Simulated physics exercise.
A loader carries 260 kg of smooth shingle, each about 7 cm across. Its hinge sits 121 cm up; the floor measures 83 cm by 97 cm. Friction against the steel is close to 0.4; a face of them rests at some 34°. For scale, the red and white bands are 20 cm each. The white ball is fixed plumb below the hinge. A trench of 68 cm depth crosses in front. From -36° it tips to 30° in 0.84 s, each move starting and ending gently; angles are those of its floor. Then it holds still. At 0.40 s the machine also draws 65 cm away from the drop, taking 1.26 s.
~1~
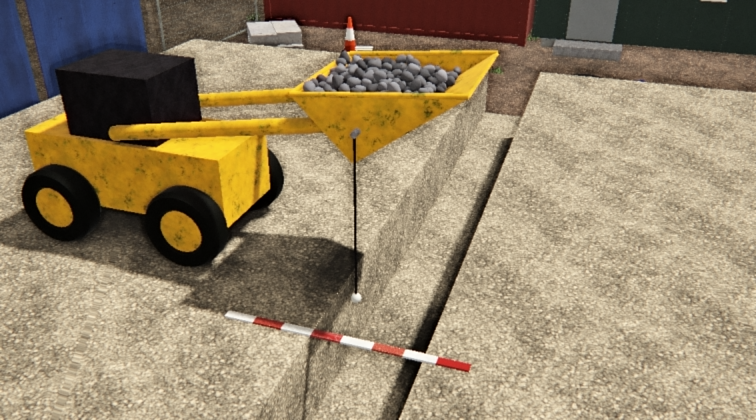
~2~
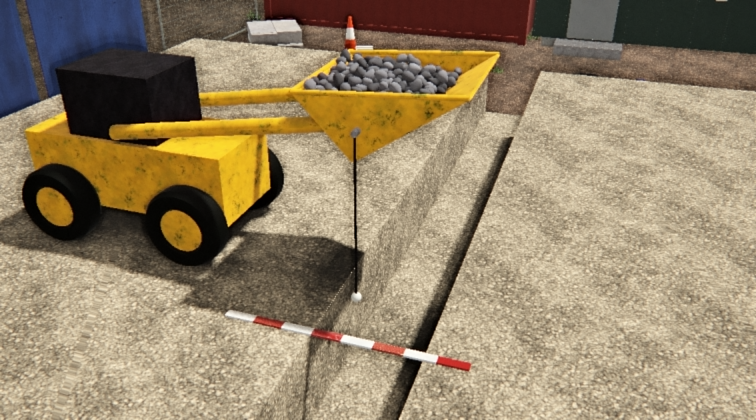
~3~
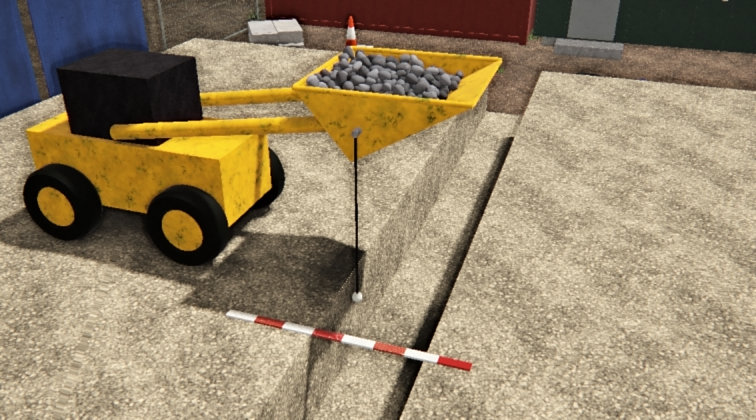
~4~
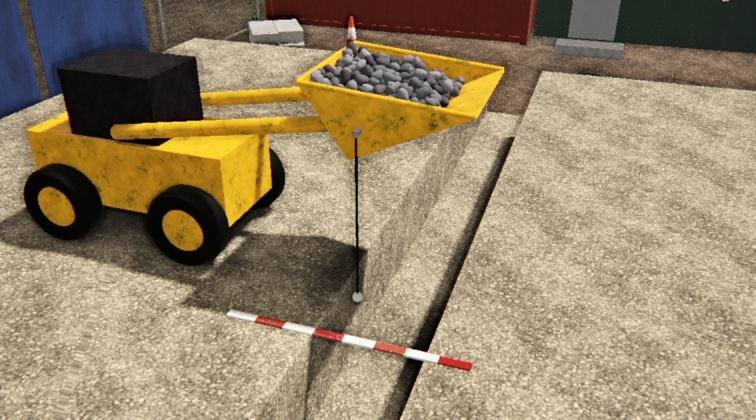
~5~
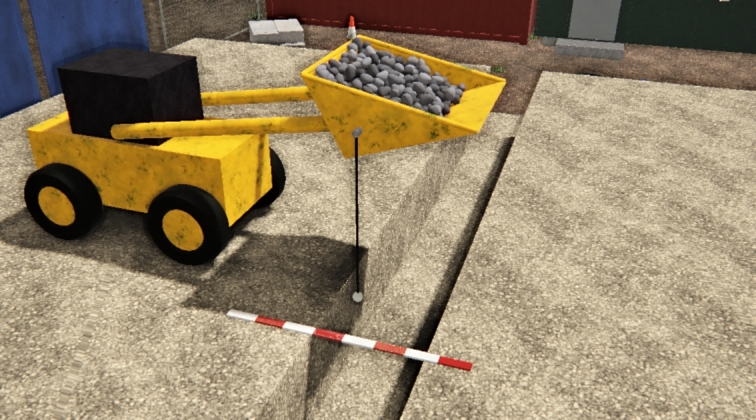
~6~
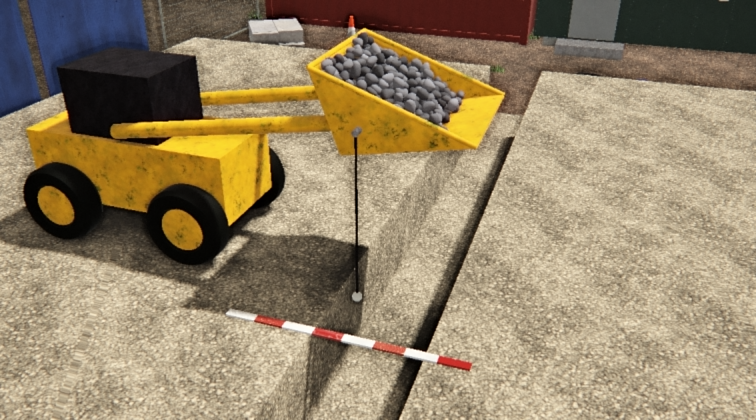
The footage shows a yellow loader with a black cab holding a raised bucket of grey stones over a trench edge, above a red and white banded pole, as the bucket gradually tilts forward, its lip lowering to the right.
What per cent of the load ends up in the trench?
About 65 per cent.
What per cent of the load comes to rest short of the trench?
Some 0 per cent of the load.
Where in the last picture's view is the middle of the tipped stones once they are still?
Around (440, 339).
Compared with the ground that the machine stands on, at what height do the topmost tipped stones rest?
Some 14 cm above that level.
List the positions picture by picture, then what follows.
The bucket is at -36°, its lip at (468, 97); the top of the load is at (385, 65), in the first picture.
The bucket is at -35°, its lip at (470, 99); the top of the load is at (386, 64), in the second picture.
The bucket is at -31°, its lip at (473, 106); the top of the load is at (376, 61), in the third picture.
The bucket is at -26°, its lip at (476, 118); the top of the load is at (365, 58), in the fourth picture.
The bucket is at -19°, its lip at (477, 132); the top of the load is at (362, 52), in the fifth picture.
Lip at (476, 147), floor tilted -11°, highest stones at (364, 48), in the sixth picture.
A little later the floor is at 20°; 100 % in the bucket; the foremost stones are at (448, 154).
Then the floor is at 30°; 65 % in the bucket, 27 % in the trench, 7 % past the trench; the foremost stones are at (477, 249).
Later still the floor is at 30°; 0 % in the bucket, 65 % in the trench, 35 % past the trench; the foremost stones are at (657, 297).
In the end the floor is at 30°; 0 % in the bucket, 65 % in the trench, 35 % past the trench; the foremost stones are at (662, 297).
